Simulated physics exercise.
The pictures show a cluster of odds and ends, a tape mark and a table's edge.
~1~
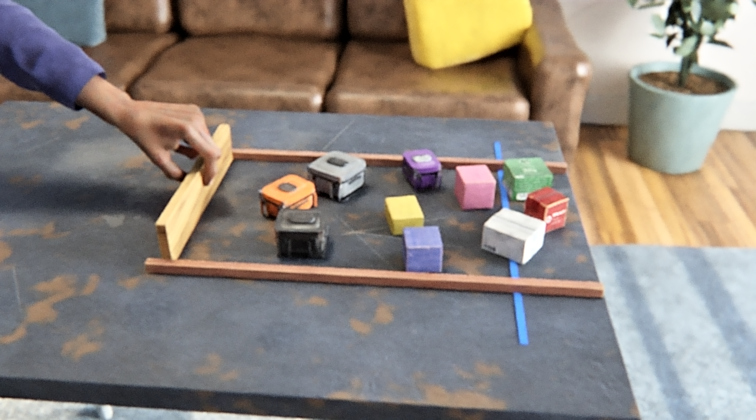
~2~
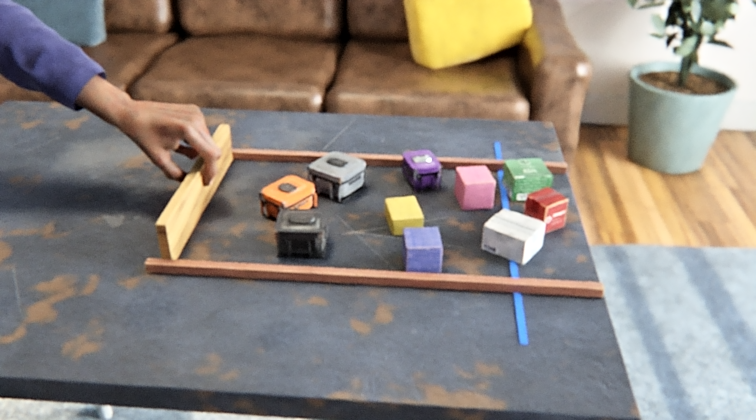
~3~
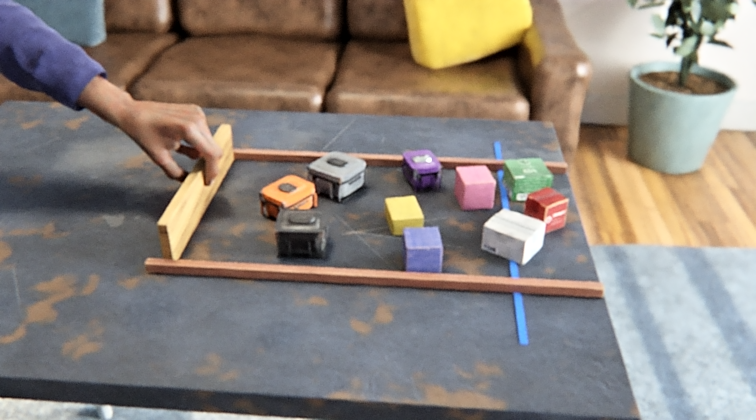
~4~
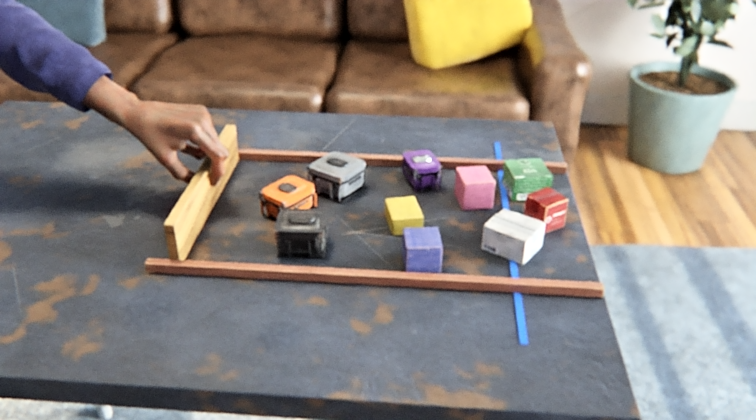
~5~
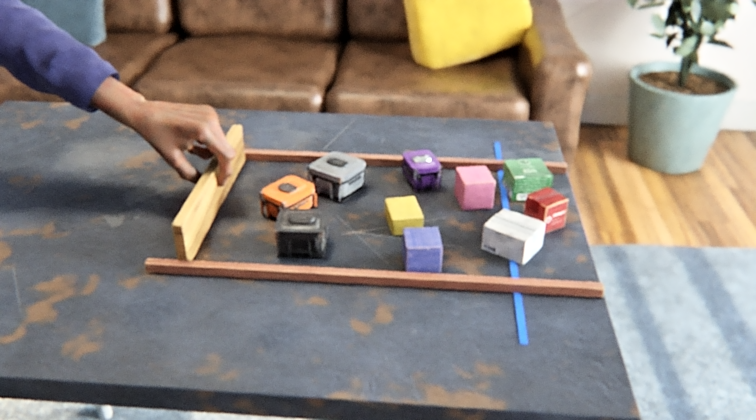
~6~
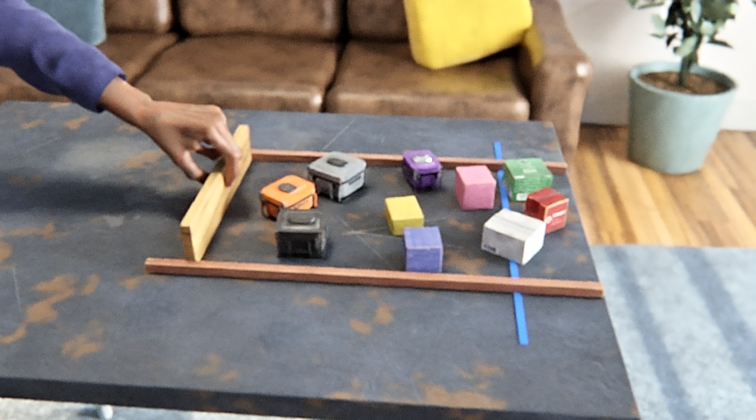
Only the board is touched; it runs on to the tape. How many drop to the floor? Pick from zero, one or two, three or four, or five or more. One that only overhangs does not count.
Outcome: The number that fall off is three or four.
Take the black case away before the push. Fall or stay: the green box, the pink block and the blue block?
The green box is lost; the pink block does not fall; the blue block remains up.
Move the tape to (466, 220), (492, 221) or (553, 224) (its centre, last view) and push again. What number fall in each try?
Try by try, 0, 1 and 7.
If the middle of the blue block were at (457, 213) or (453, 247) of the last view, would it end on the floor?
The blue block drops off; stays on.
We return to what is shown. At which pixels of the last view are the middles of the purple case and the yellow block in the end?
The purple case stops around (560, 174); the yellow block around (561, 228).
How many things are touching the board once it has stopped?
That makes 3.
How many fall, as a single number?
Exactly 3.
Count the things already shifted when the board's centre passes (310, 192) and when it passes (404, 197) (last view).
The counts are 3 and 6.
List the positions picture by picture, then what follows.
Red box (545, 210); green box (527, 179); white box (513, 235); board (199, 187); tape (508, 221), in the first frame.
Green box (527, 179); purple case (421, 170), in the second frame.
White box (513, 236); board (201, 187), in the third frame.
Red box (545, 210); blue block (422, 250), in the fourth frame.
Green box (527, 179); yellow block (404, 215), in the fifth frame.
Red box (545, 210); green box (527, 179); white box (513, 236); board (221, 188); tape (508, 221), in the sixth frame.
A little later, none off yet; red box at rest near (545, 210); green box at rest near (527, 179); white box at rest near (513, 236).
When it is over, the number that fall off is three or four; down, white box, green box and red box.
